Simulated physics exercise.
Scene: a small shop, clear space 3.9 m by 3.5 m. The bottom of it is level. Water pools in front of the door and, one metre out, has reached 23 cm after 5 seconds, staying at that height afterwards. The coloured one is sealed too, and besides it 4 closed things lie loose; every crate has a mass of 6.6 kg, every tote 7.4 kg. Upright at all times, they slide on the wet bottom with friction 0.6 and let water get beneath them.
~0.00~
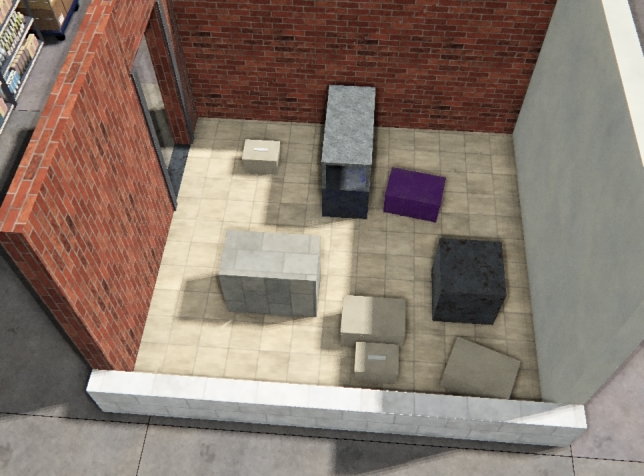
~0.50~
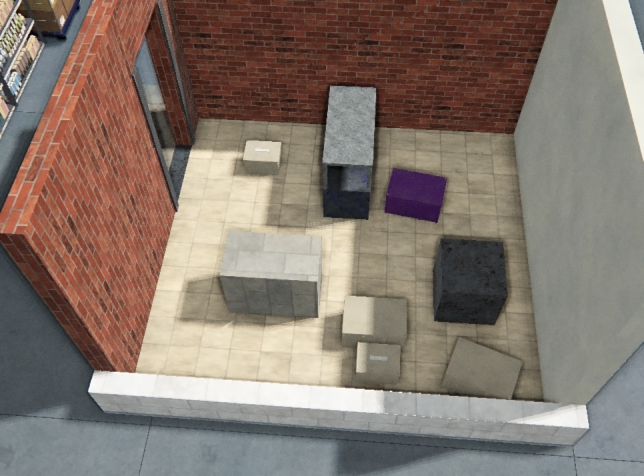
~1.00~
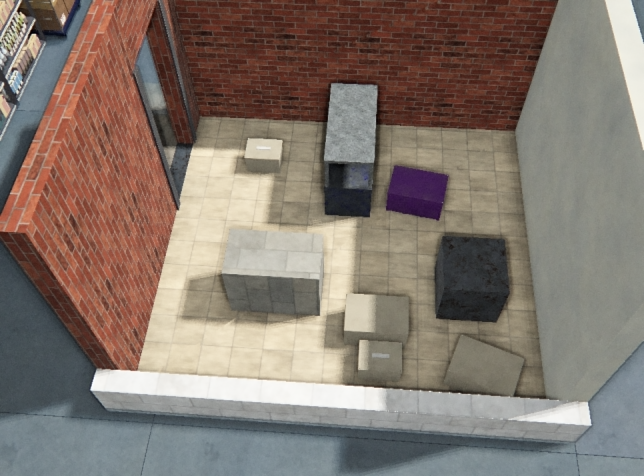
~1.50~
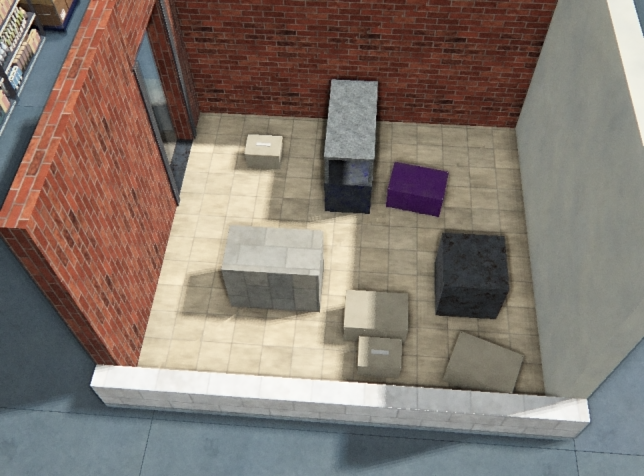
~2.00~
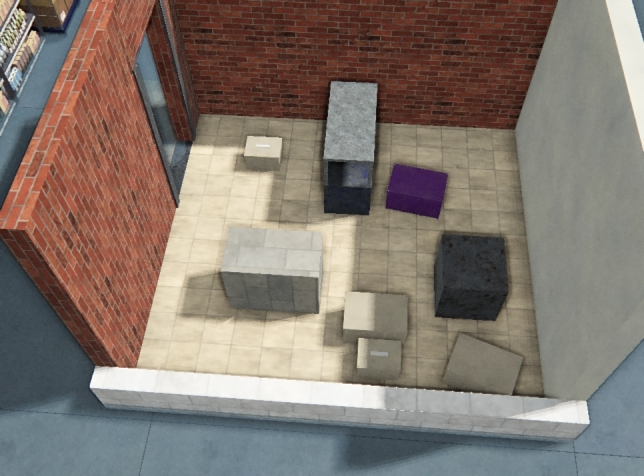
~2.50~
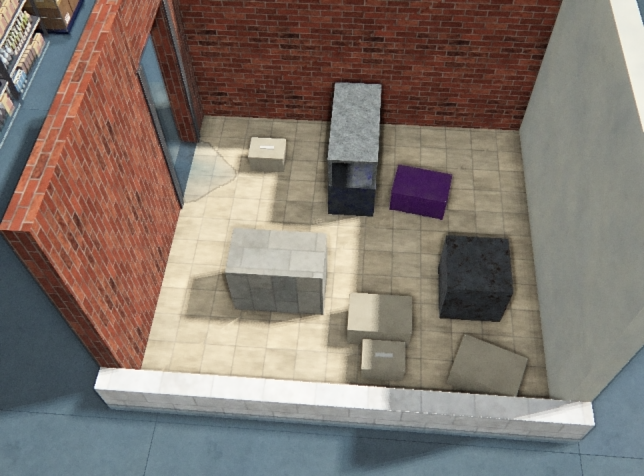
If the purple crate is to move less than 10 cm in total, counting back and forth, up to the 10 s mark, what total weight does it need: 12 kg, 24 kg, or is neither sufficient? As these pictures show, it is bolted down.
12 kg is sufficient.
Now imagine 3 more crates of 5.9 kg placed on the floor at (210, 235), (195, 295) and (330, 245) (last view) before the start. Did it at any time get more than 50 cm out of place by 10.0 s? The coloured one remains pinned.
Taking them in turn, the first is inside the line, the second inside the line and the third beyond the line.
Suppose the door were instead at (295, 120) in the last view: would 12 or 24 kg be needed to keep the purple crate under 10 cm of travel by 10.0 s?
The answer is that the lesser mass suffices.
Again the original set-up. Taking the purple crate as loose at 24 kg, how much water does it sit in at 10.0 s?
About 4 cm.
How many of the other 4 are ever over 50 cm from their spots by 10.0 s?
I count 1 of them.
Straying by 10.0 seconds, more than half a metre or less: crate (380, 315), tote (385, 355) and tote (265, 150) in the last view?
In turn: Short of it, less, more.
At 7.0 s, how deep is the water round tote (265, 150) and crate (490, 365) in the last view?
First about 11 cm, second about 2 cm.
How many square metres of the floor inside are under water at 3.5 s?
About 2.0 m2 is covered.
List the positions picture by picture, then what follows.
The first picture shows the purple crate at (416, 186), on the bottom; 0.0 m2 under water; 0 of 5 have shifted.
The second picture shows the purple crate at (417, 186) rests on the ground; 0.0 m2 under water; 0 of 5 have shifted.
The third picture shows the purple crate at (418, 184) rests on the ground; 0.0 m2 under water; 0 of 5 have shifted.
The fourth picture shows the purple crate at (418, 181), on the bottom; water covers 0.0 m2; 0 of 5 have shifted.
The fifth picture shows the purple crate at (418, 182) rests on the ground; 0.0 m2 under water; 0 of 5 have shifted.
The sixth picture shows the purple crate at (422, 183), on the bottom; 0.3 m2 under water; 0 of 5 have shifted.
After 3.5 s the purple crate would be 0 cm from its start with 12 kg and 0 cm from its start with 24 kg; 0 cm of water round it then.
After 4.5 s the purple crate would be 0 cm from its start with 12 kg and 0 cm from its start with 24 kg; 0 cm of water round it then.
After 7.0 s the purple crate would be 0 cm from its start with 12 kg and 0 cm from its start with 24 kg; 1 cm of water round it then.
After 10.0 s the purple crate would be 0 cm from its start with 12 kg and 0 cm from its start with 24 kg; 4 cm of water round it then.
